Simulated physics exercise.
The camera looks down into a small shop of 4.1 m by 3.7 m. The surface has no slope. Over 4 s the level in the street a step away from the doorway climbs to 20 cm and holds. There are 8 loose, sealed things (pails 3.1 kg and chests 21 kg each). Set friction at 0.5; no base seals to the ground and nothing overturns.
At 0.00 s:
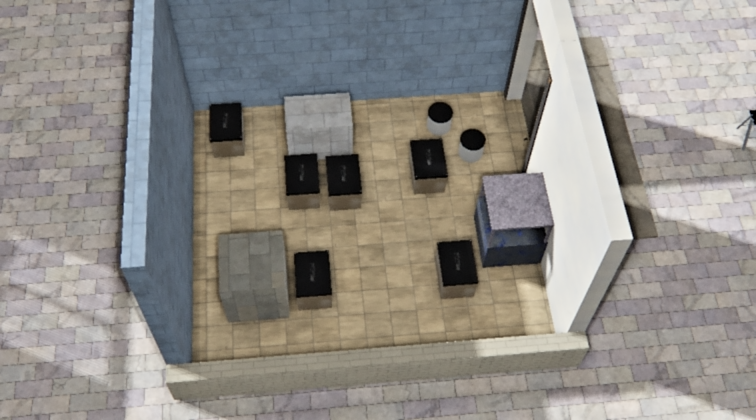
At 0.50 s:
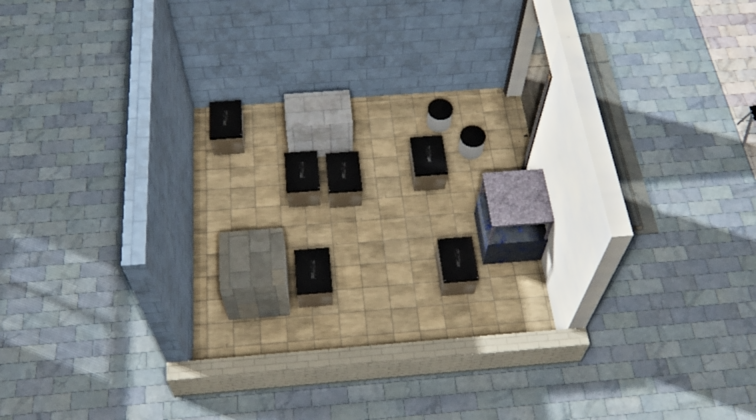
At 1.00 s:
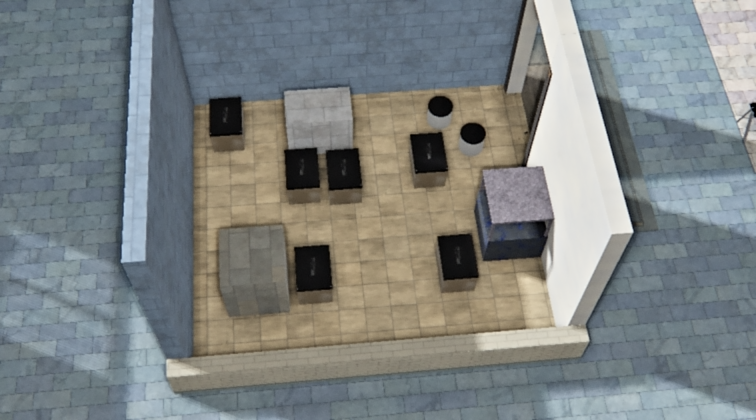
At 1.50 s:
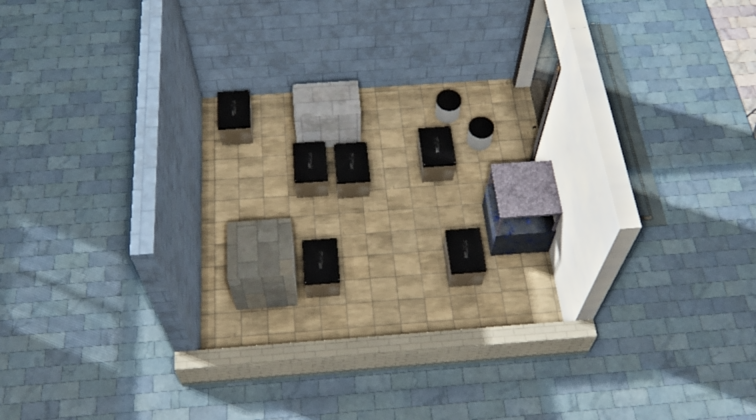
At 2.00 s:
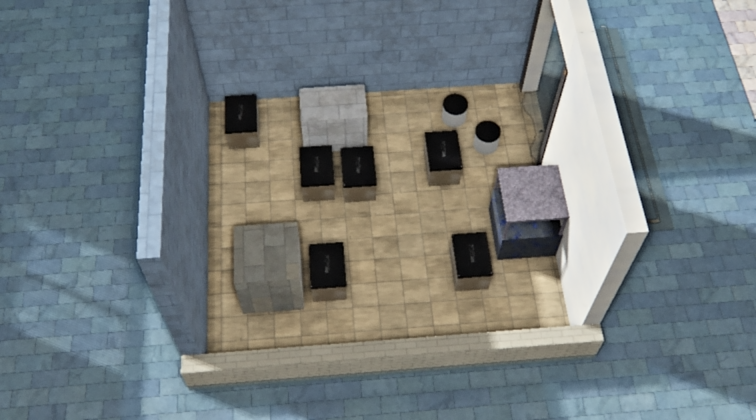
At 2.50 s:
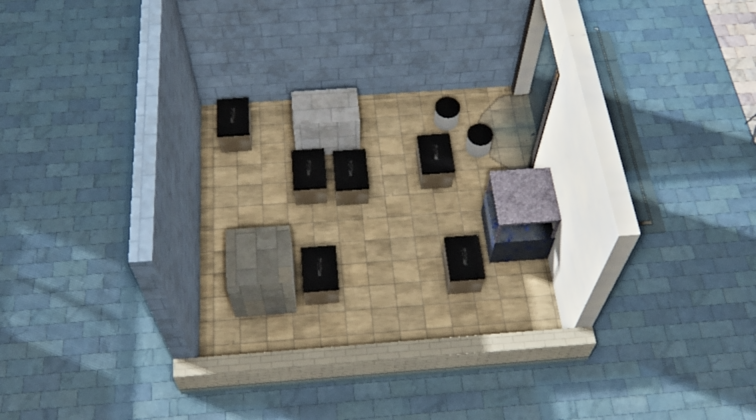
Water spreads over the paving around a small shop, then enters by the right wall.
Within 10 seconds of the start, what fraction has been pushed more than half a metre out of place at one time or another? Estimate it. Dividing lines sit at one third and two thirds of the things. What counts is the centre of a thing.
The count is mid-range.
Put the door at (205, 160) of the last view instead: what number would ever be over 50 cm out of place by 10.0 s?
Result: 5.
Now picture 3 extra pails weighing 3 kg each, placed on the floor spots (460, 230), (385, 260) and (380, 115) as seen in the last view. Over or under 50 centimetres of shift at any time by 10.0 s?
In order: Above the mark, above the mark, above the mark.
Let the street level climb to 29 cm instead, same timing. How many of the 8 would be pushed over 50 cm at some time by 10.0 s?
Then 7 of them.
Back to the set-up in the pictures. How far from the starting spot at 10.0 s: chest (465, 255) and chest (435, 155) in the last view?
The first is 0 cm from its start, the second 150 cm.
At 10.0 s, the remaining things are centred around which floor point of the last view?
I'd say about (340, 231) in the last view.
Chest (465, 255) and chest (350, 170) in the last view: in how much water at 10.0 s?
First about 5 cm, second about 11 cm.
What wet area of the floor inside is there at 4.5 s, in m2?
Roughly 4.0 m2.
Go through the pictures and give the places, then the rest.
A pail at (473, 139) rests on the ground; a chest at (313, 273), on the bottom; 0.0 m2 under water; 0 of 8 have shifted, in the first picture.
A pail at (473, 136) rests on the ground; a chest at (313, 270), on the bottom; 0.0 m2 under water; 0 of 8 have shifted, in the second picture.
A pail at (473, 133) rests on the ground; a chest at (313, 267), on the bottom; 0.0 m2 under water; 0 of 8 have shifted, in the third picture.
A pail at (482, 127), on the bottom; a chest at (321, 260) rests on the ground; 0.0 m2 under water; 0 of 8 have shifted, in the fourth picture.
A pail at (488, 131) rests on the ground; a chest at (327, 264) rests on the ground; water covers 0.0 m2; 0 of 8 have shifted, in the fifth picture.
A pail at (480, 134), on the bottom; a chest at (320, 268), on the bottom; water covers 0.4 m2; 0 of 8 have shifted, in the sixth picture.
After 3.5 s 0 of 8 are over 50 cm from their spots; 0 afloat.
After 4.5 s 1 of 8 are over 50 cm from their spots; 2 afloat.
After 7.0 s 3 of 8 are over 50 cm from their spots; 2 afloat.
After 10.0 s 5 of 8 are over 50 cm from their spots, and 5 have been at some point; 5 afloat.
